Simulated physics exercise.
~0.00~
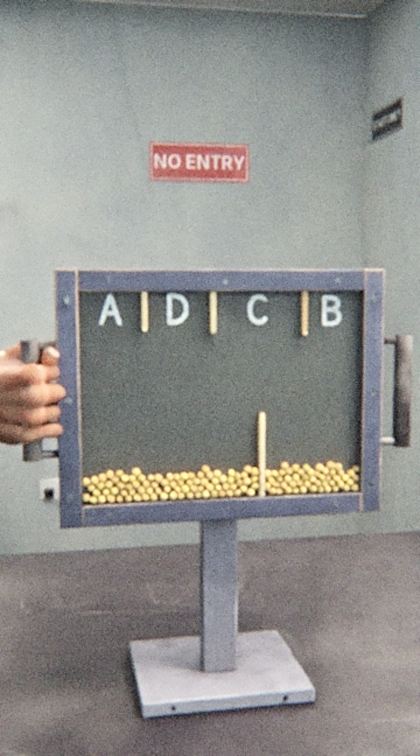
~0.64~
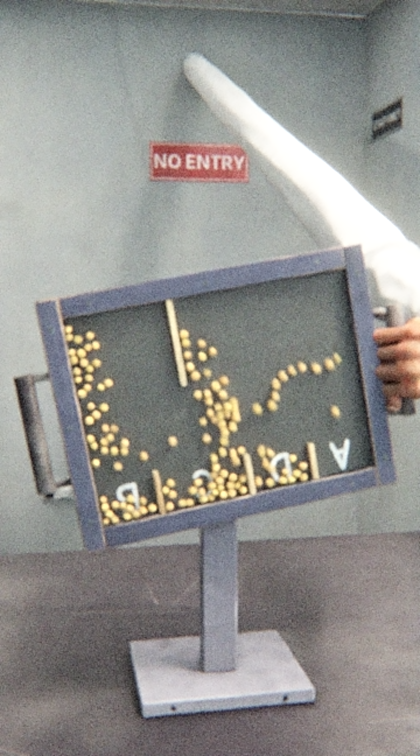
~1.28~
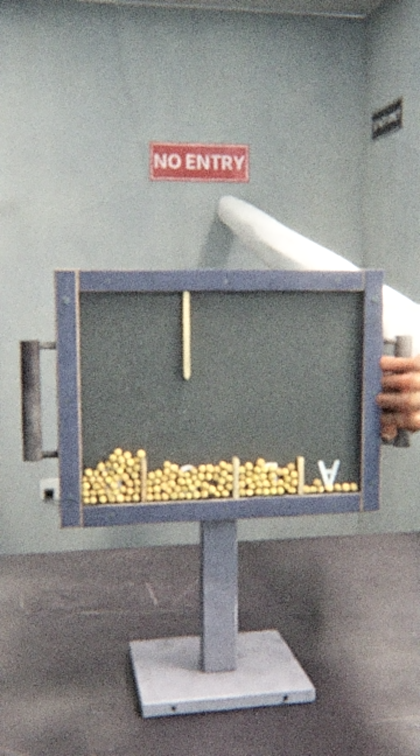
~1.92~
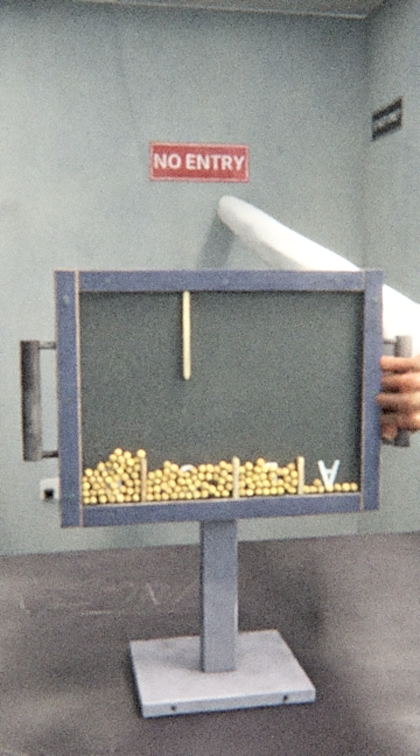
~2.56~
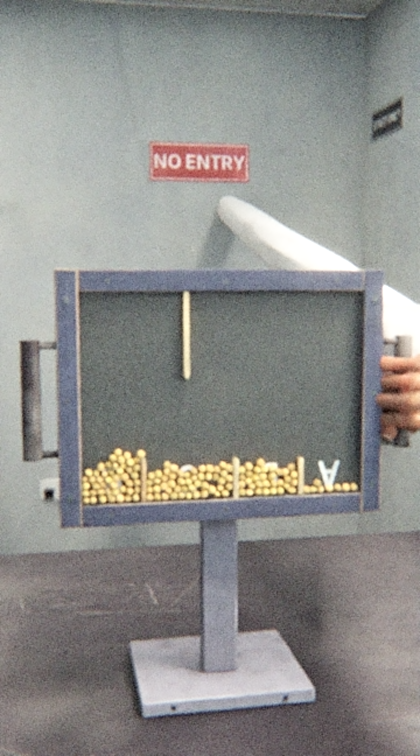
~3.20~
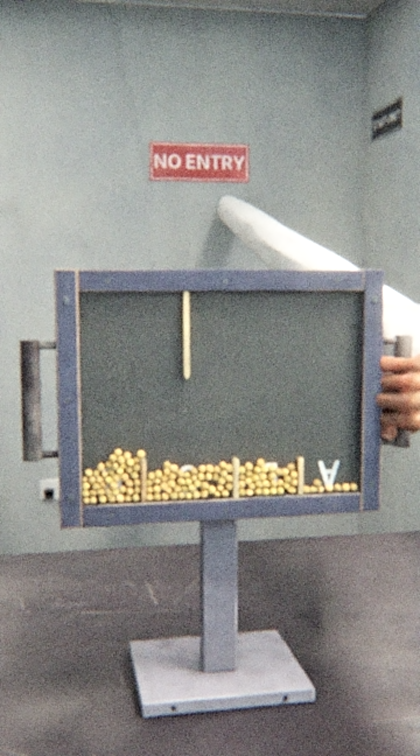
In a plain room with grey-green walls and a dark floor, a still camera faces a blue-framed, dark-backed case on a grey stand, below a red "NO ENTRY" sign. Pockets lettered A, D, C and B line its top, and small yellow balls lie along the bottom, where one divider stands. A hand holds the left handle. The case then turns almost upside down, an arm now reaching to the right handle as the balls tumble into the inverted pockets. It stops fully inverted and stays still, with balls heaped over three pockets and only a few beside the upside-down A at right.
